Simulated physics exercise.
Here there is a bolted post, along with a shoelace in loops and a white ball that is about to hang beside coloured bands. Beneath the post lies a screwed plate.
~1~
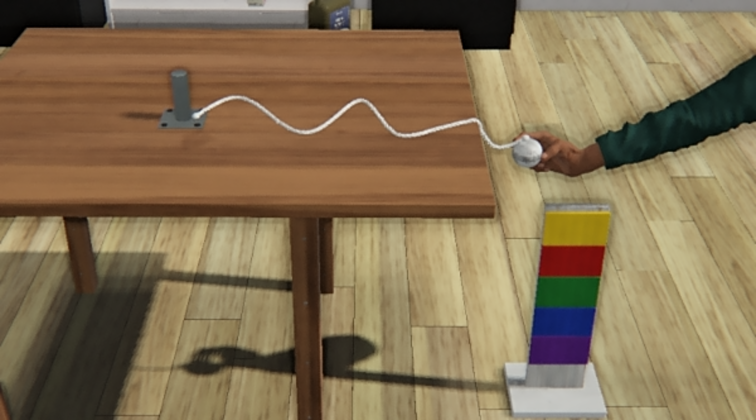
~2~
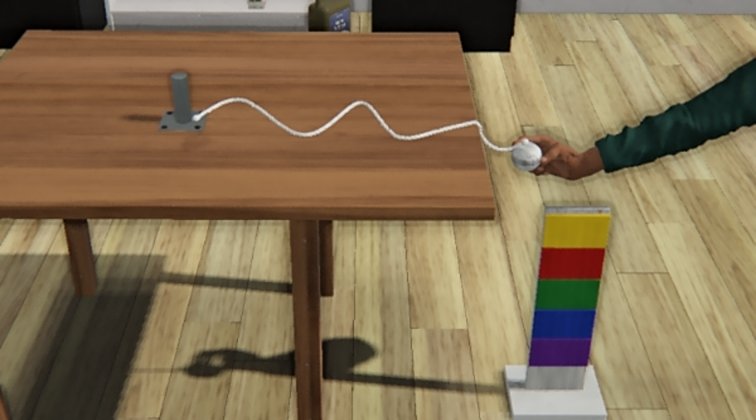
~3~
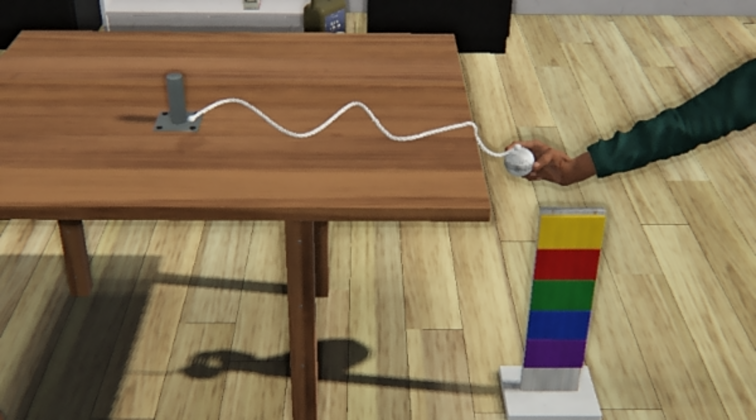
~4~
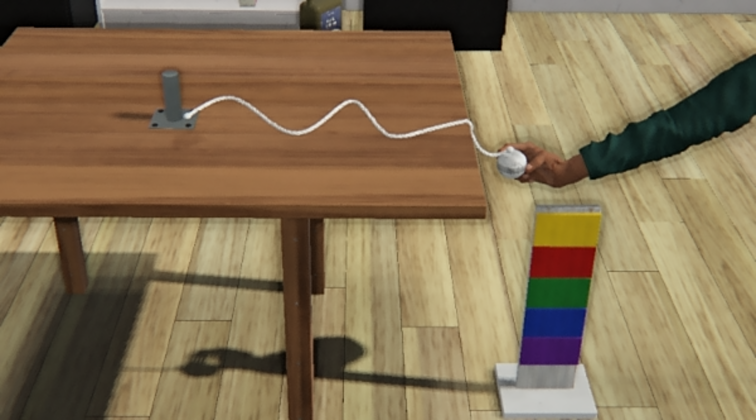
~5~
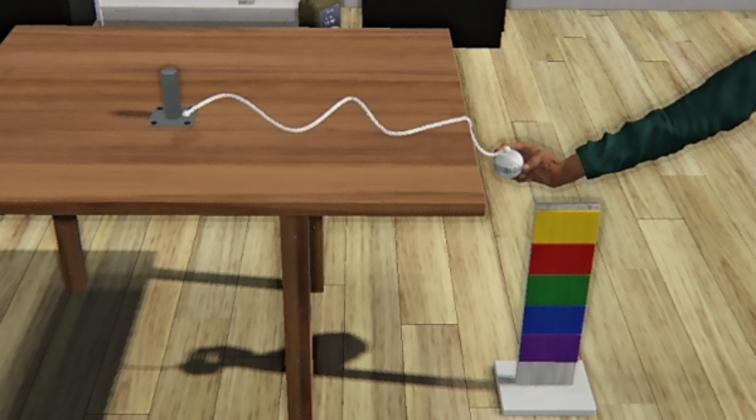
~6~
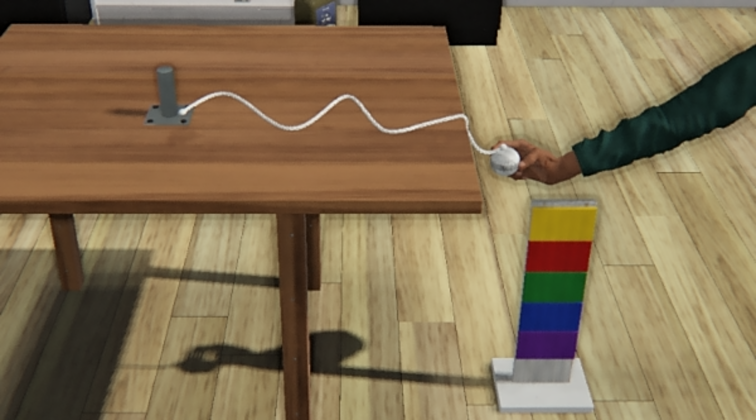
On a wooden table, a wavy white cord ran from a grey post to a white ball that a hand held just past the right edge, above a striped colour stand, and hardly anything moved.
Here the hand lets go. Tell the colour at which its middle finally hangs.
It hangs at blue.
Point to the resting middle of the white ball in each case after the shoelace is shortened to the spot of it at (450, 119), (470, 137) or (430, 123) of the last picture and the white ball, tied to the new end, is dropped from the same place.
Case by case: Close to (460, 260), (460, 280) and (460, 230).
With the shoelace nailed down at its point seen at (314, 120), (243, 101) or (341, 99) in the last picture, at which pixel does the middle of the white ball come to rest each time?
About (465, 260), (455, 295) and (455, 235).
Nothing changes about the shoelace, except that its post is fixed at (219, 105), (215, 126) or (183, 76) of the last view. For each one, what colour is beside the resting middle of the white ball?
Try one - purple; try two - purple; try three - blue.
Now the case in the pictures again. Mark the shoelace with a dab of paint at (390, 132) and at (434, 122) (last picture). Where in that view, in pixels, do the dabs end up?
(459, 190) and (455, 230), approximately.
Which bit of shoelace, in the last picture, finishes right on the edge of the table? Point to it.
That point sits at about (356, 100).
Soon after, ball near (485, 307); level with blue.
After that, ball near (423, 320); level with blue.
And then, ball near (469, 319); level with blue.
In the end, ball near (446, 322); level with blue. Its middle rests at the blue band.
